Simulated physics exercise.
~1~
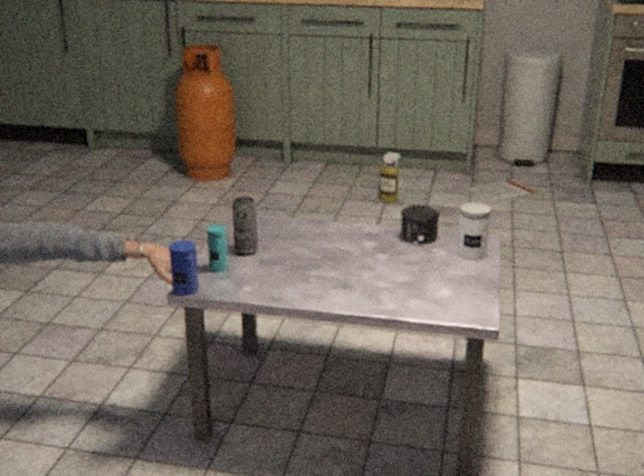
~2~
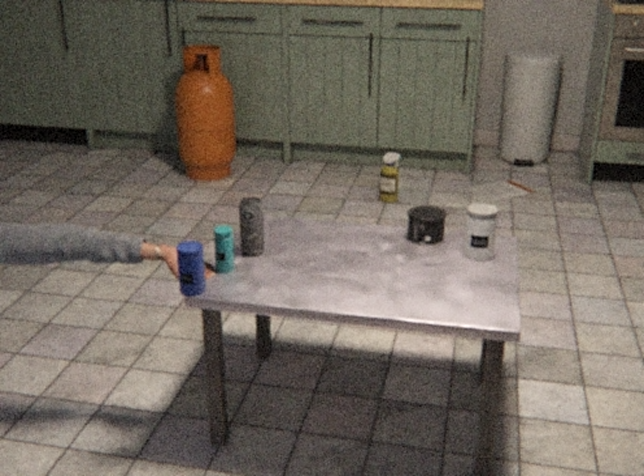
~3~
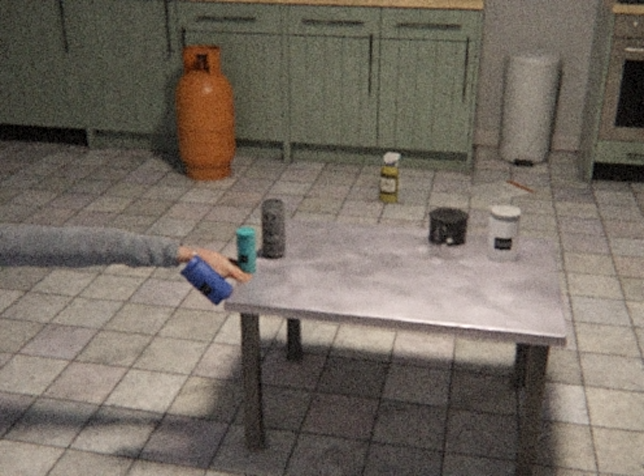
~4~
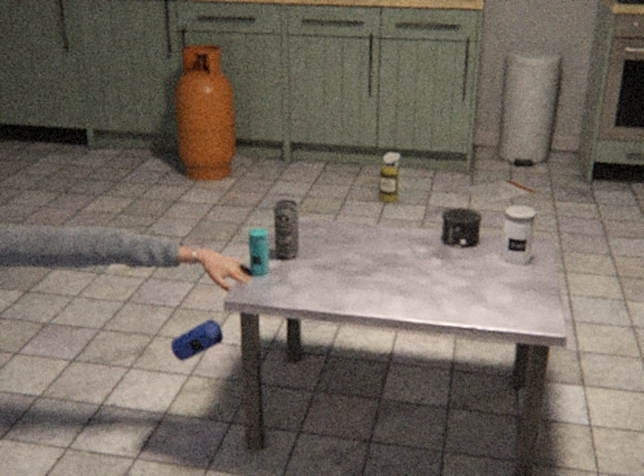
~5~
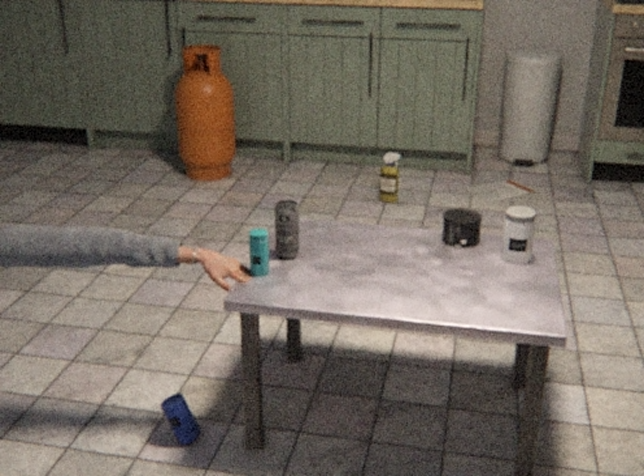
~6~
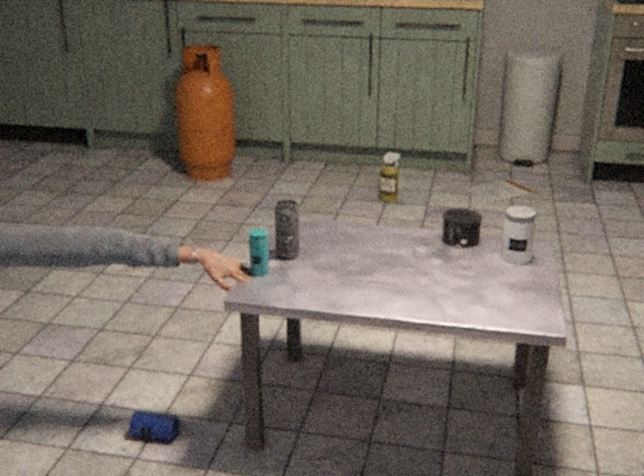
In the video, a hand at the left edge of a light table pushes it to the right, and the blue jar tips off that edge, tumbles to the tiled floor and comes to rest on its side, while the turquoise shaker, grey can, black tub and white jar stay on the table.
